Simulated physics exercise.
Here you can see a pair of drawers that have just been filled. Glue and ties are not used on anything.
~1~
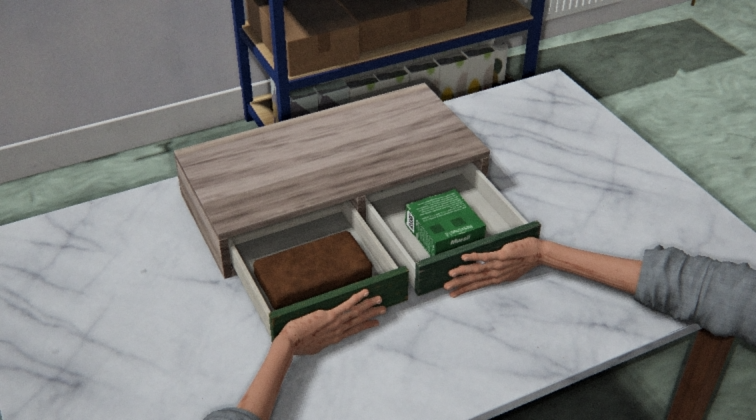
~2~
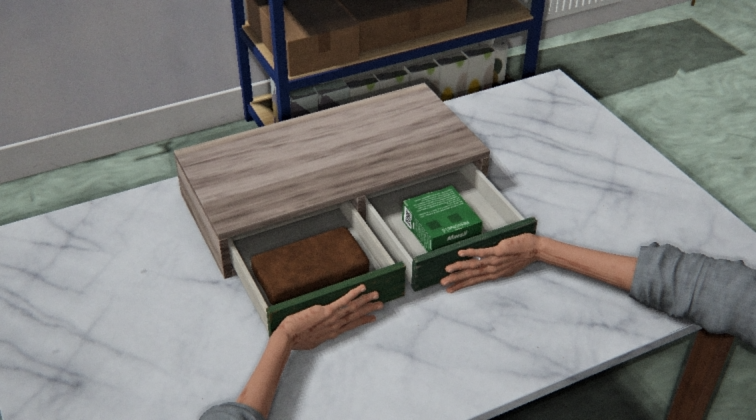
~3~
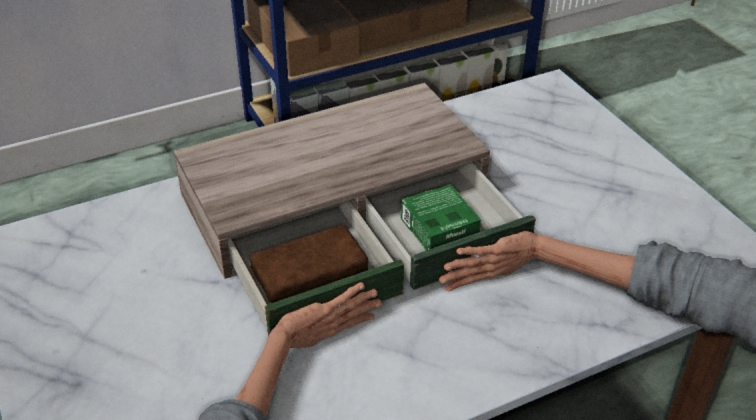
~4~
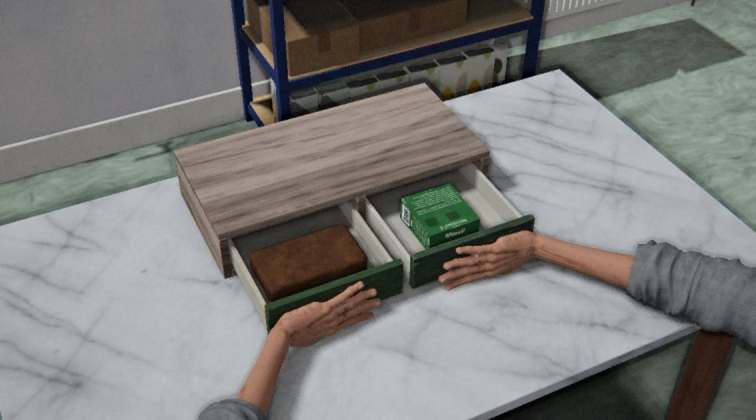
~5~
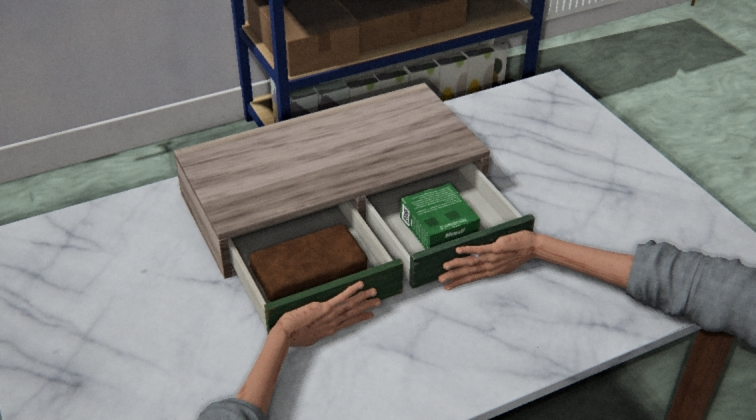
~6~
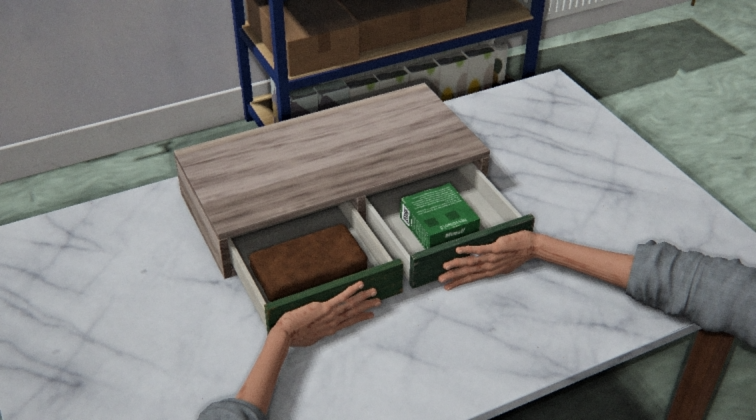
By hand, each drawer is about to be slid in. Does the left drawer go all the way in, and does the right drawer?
The left drawer should make it in; the right drawer should make it in.
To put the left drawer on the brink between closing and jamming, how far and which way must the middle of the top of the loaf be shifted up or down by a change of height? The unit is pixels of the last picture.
You'd need to go up by roughly 12 pixels to hit the edge.
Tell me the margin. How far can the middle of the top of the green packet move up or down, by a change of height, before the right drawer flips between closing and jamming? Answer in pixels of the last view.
Roughly 8 pixels upward.
Then, 0.48 s after the last picture, left drawer about half in; right drawer about half in.
At rest, the left drawer closes; the right drawer closes.
